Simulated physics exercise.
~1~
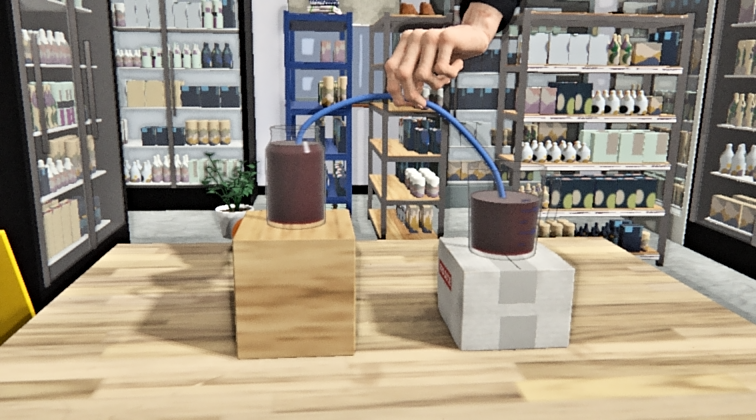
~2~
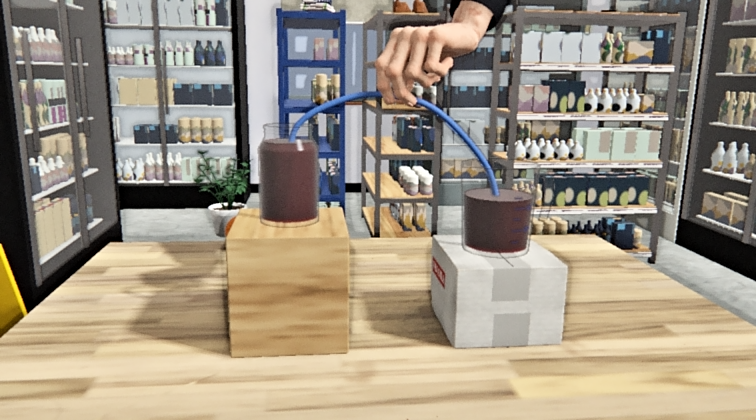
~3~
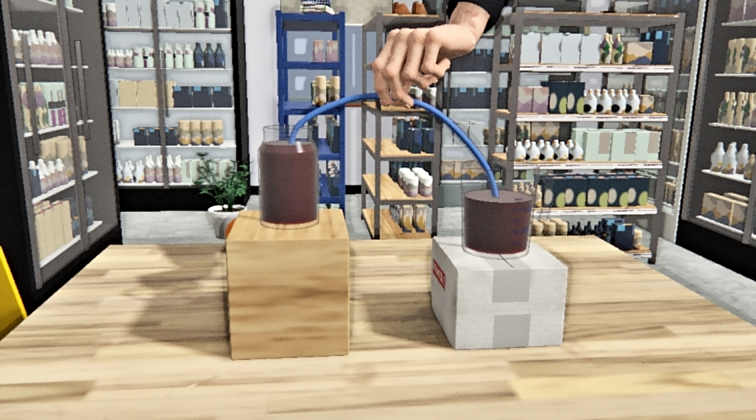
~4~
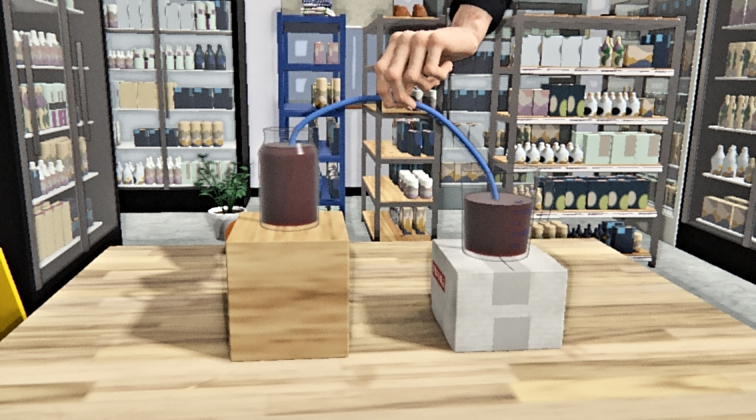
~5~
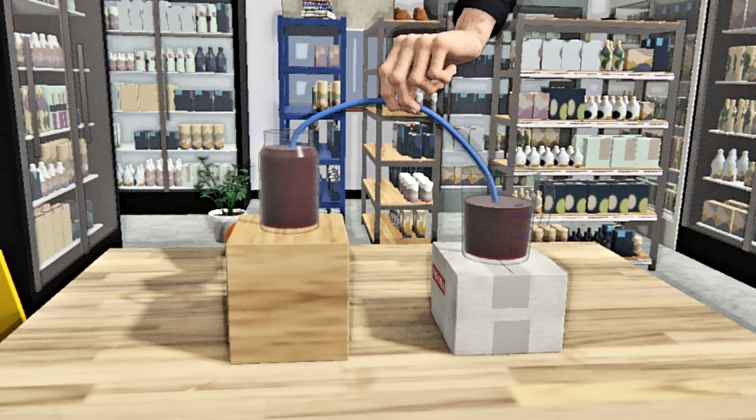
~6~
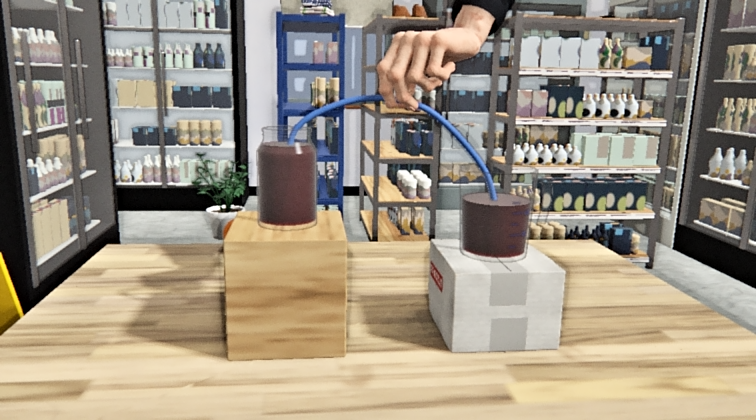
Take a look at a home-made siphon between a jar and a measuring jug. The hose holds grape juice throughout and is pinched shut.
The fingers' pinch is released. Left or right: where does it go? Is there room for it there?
So the grape juice travels to the right side and, once there, it fits inside.
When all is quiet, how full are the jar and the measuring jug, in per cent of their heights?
About 45 %, then 85 %.
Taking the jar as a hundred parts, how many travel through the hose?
Some 45 per cent of the contents.
Next, the jar is about two thirds full; the measuring jug is about two thirds full.
After that, the jar is about half full; the measuring jug is about three quarters full.
Finally, the jar is about half full; the measuring jug is nearly full; the two surfaces are level.
